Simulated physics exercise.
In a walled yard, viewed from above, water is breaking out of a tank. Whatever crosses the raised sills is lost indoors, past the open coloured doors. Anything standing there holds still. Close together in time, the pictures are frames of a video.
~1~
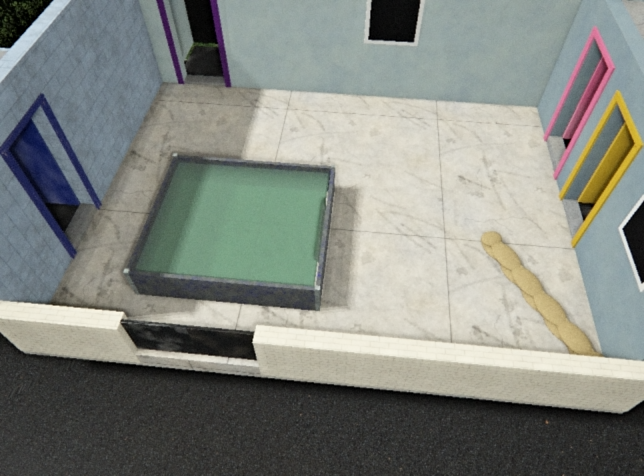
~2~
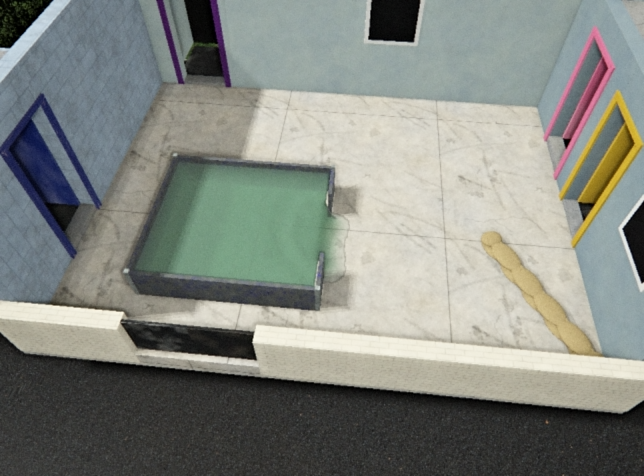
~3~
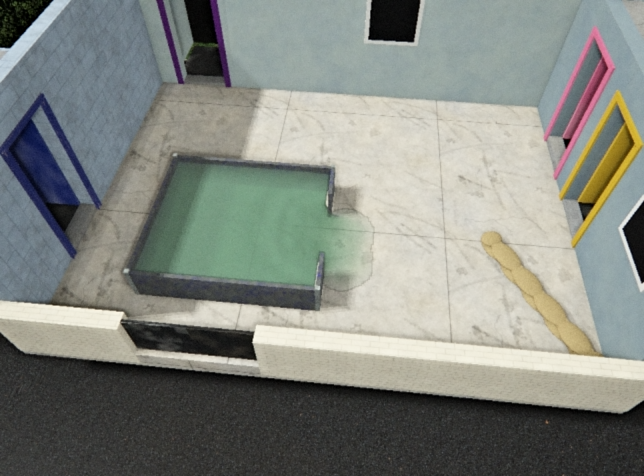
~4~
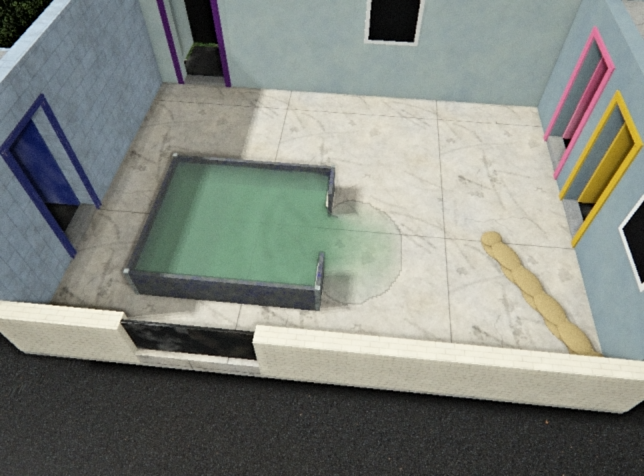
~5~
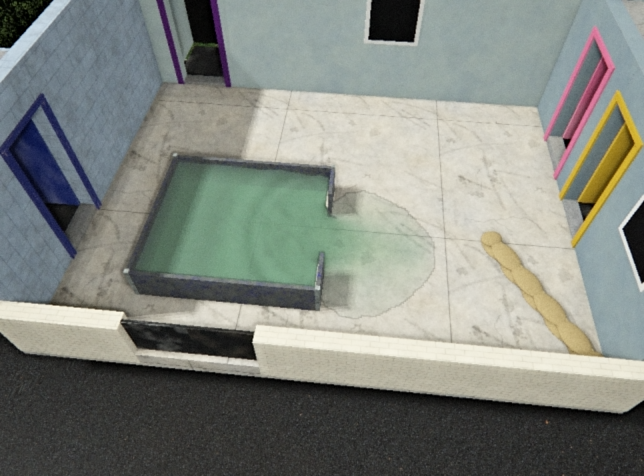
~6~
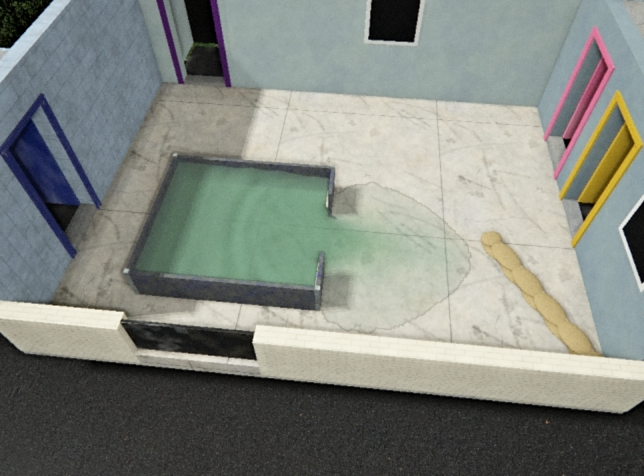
In a walled yard, green water pours from a gap in a tank and spreads right.
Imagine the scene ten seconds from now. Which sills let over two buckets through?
Purple door: Not over the line on that one. Blue door: Not over the line on that one. Pink door: Not over the line on that one. Yellow door: Over the line on that one.
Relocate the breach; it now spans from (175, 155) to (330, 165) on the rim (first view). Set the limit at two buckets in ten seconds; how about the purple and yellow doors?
Purple door: Over the line; yellow door: Over the line.
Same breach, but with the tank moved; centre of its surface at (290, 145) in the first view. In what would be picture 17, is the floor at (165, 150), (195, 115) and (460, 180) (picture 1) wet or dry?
The first spot ends up left untouched, the second left untouched and the third sodden.
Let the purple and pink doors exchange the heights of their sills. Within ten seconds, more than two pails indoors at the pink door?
Pink lets more in.
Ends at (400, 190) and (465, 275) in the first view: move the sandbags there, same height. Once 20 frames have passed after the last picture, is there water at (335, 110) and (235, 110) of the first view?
So the first spot would be waterlogged, and the other one left unsoaked.
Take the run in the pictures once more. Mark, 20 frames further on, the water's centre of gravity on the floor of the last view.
Somewhere around (352, 247) in the last view.
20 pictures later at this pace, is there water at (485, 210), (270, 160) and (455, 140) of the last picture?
First swamped, then spared, then swamped.
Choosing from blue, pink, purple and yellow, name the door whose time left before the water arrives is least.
Answer: The yellow-painted one.
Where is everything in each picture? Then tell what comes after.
The first picture shows the tank at (240, 219) is whole and still.
In the second picture, the front is at (332, 278), out from the gap at (324, 239).
In the third picture, water pours out at (324, 240) and has run to (352, 283).
In the fourth picture, the front is at (396, 264), out from the gap at (324, 239).
In the fifth picture, the front is at (428, 267), out from the gap at (324, 239).
In the sixth picture, water pours out at (324, 238) and has run to (463, 267).
A moment on, water covers 20 % of the floor; the purple door not reached, the blue door not reached, the pink door not reached, the yellow door not reached.
Next, water covers 30 % of the floor; the purple door not reached, the blue door not reached, the pink door not reached, the yellow door under two buckets in.
Then, water covers 40 % of the floor; the purple door not reached, the blue door not reached, the pink door wet at the sill, nothing in, the yellow door over two buckets in.
Later, water covers 55 % of the floor; the purple door not reached, the blue door not reached, the pink door wet at the sill, nothing in, the yellow door far over two buckets in.
In the end, water covers 95 % of the floor; the purple door wet at the sill, nothing in, the blue door wet at the sill, nothing in, the pink door wet at the sill, nothing in, the yellow door far over two buckets in.
